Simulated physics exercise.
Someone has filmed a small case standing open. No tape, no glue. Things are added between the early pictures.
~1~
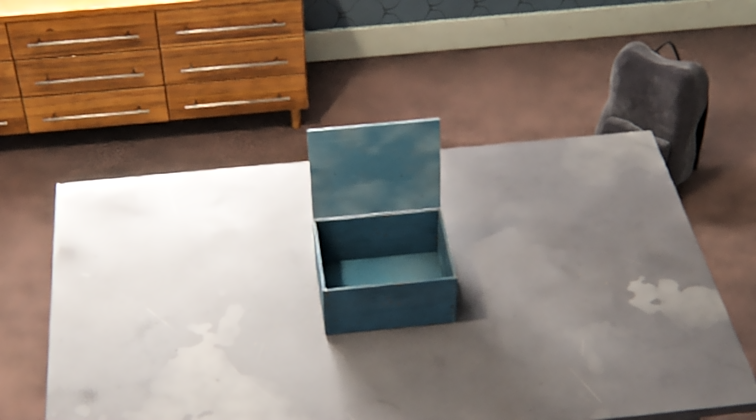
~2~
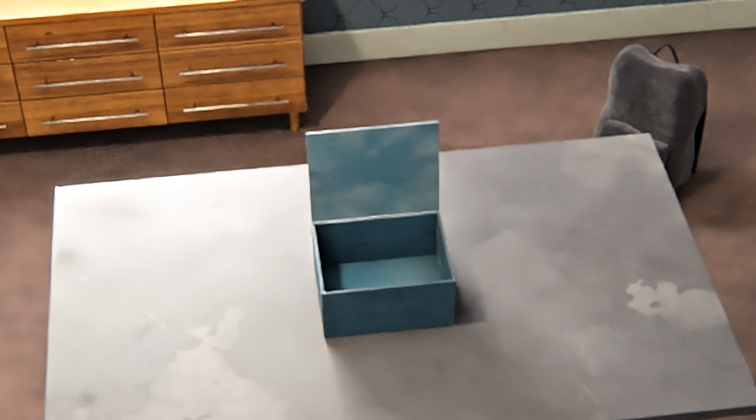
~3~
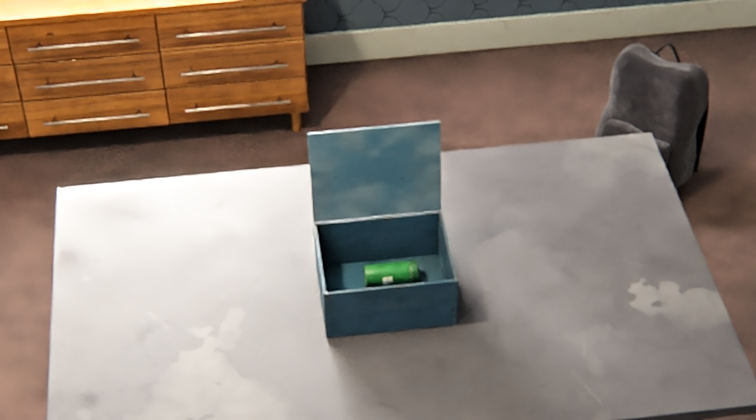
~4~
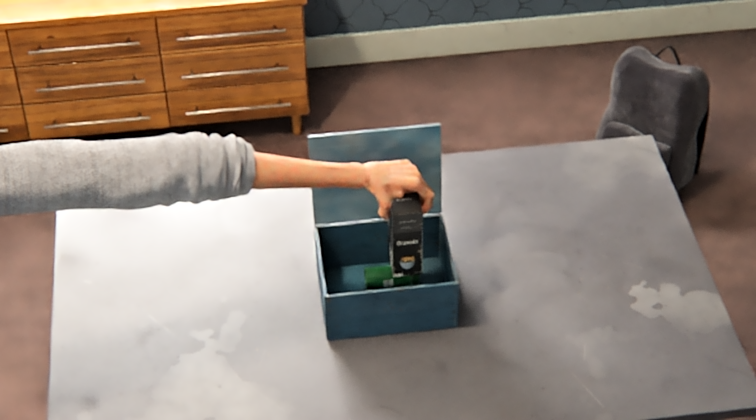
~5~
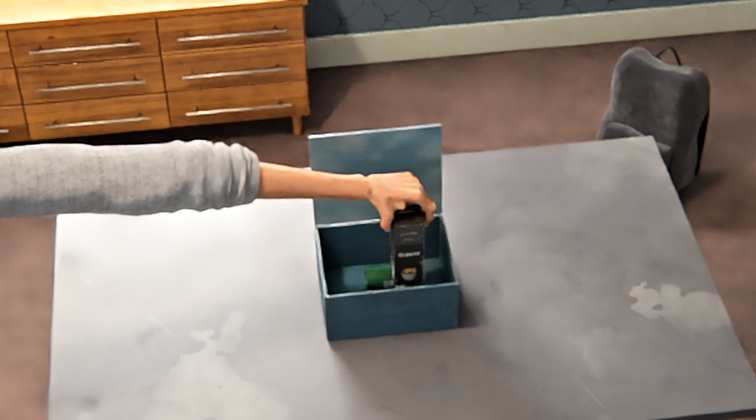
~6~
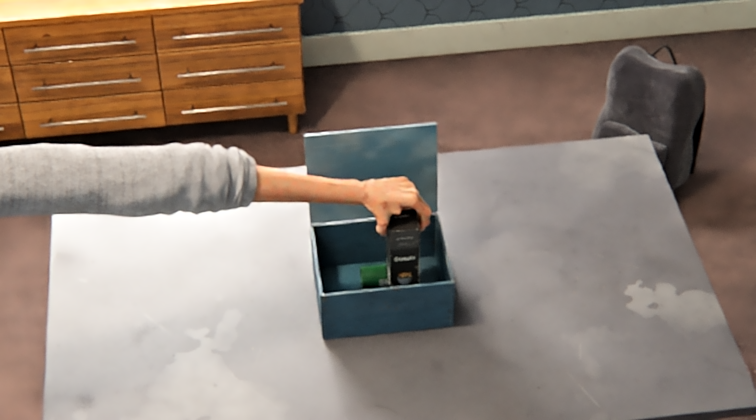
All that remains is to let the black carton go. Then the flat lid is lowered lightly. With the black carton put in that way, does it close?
As it turns out, it stays ajar.
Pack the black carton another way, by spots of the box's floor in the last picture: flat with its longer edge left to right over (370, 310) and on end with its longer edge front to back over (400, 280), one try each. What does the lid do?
In the first case it closes; in the second case it will not close.
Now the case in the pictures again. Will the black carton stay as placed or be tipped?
It stays as placed.
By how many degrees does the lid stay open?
Some 25° above the rim.
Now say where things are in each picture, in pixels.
In the first picture, the last thing is not in view yet.
In the second picture, the last thing is not in view yet.
In the third picture, the last thing is not in view yet; green shaker (391, 274).
The fourth picture shows still above its spot; black carton (405, 235); green shaker (392, 276).
The fifth picture shows still above its spot; black carton (407, 246).
The sixth picture shows put in, still held; black carton (403, 251).
Then, 0.30 s past the last view, black carton displaced about its own width near (403, 272).
Then, 1.30 s past the last view, lid 79° above the rim; black carton displaced about its own width near (404, 275).
Then, 1.60 s past the last view, lid 58° above the rim; black carton displaced about its own width near (404, 275).
Then, 1.80 s past the last view, lid 40° above the rim; black carton displaced about its own width near (404, 275).
Finally, lid 27° above the rim; moved from the start, black carton; green shaker still in place. Final places as the last picture's camera would see them, black carton near (404, 274).
